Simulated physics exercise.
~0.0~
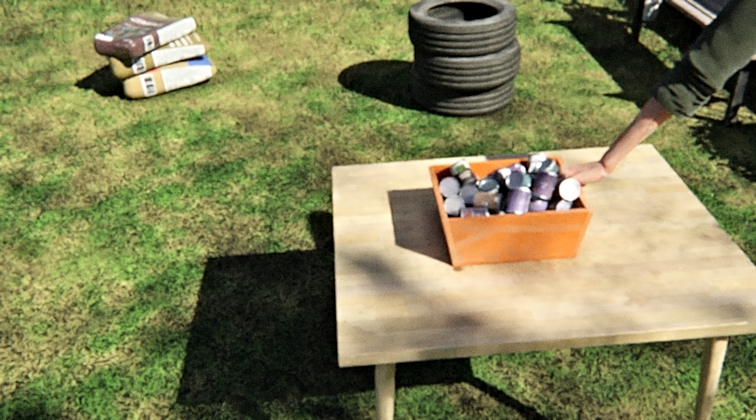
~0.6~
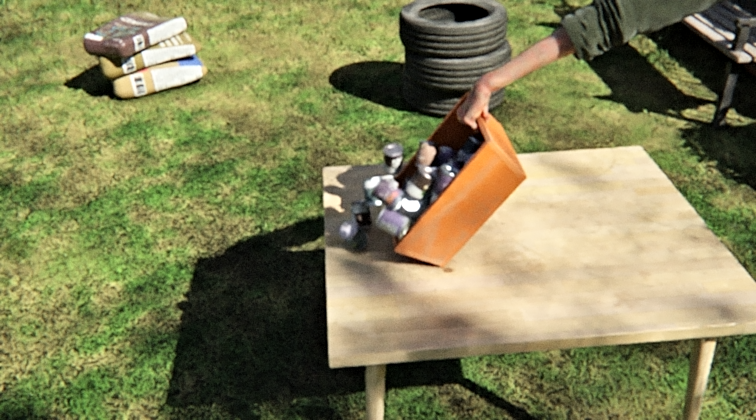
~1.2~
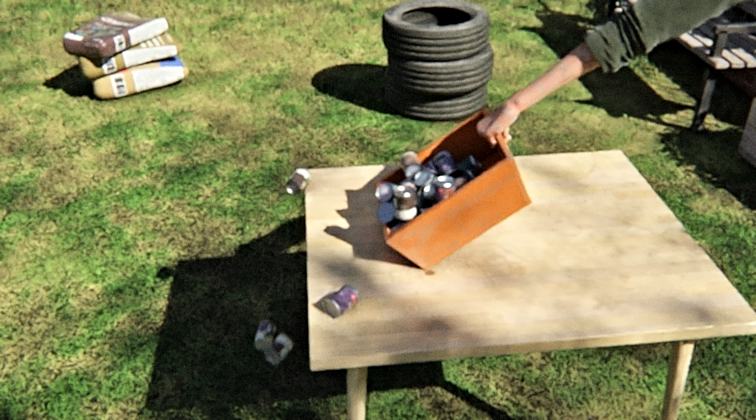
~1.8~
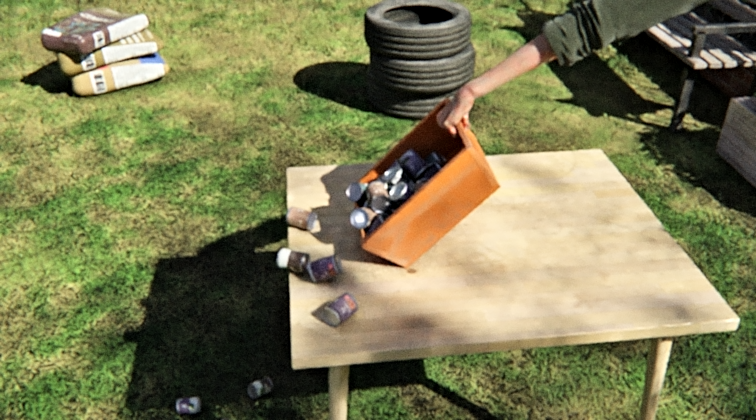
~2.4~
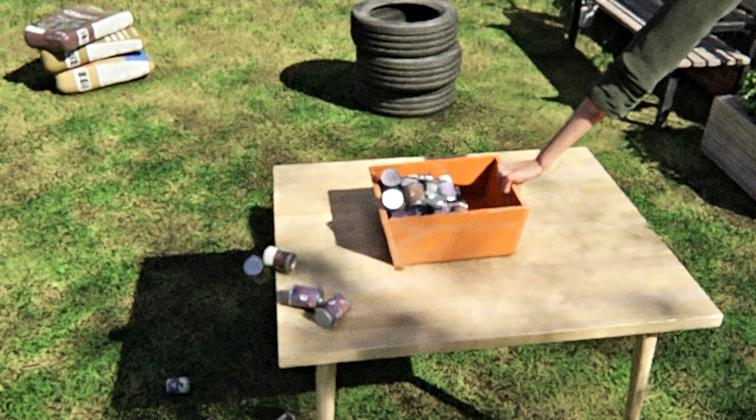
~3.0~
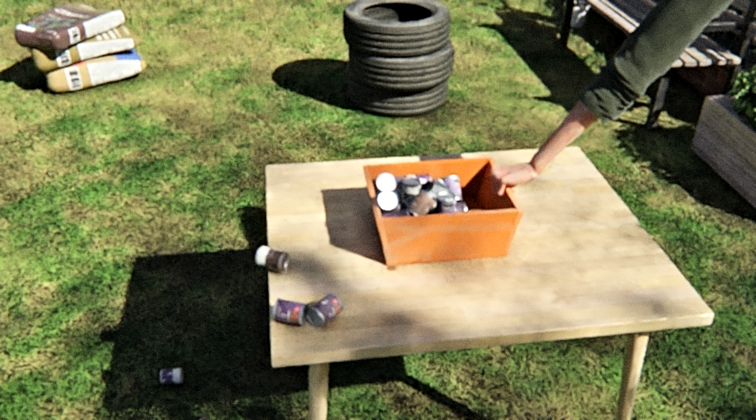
An orange tote full of small tins was tipped up by a hand at its right end, sending several tins tumbling left across the wooden table and onto the grass, before it was lowered flat again with most still inside.
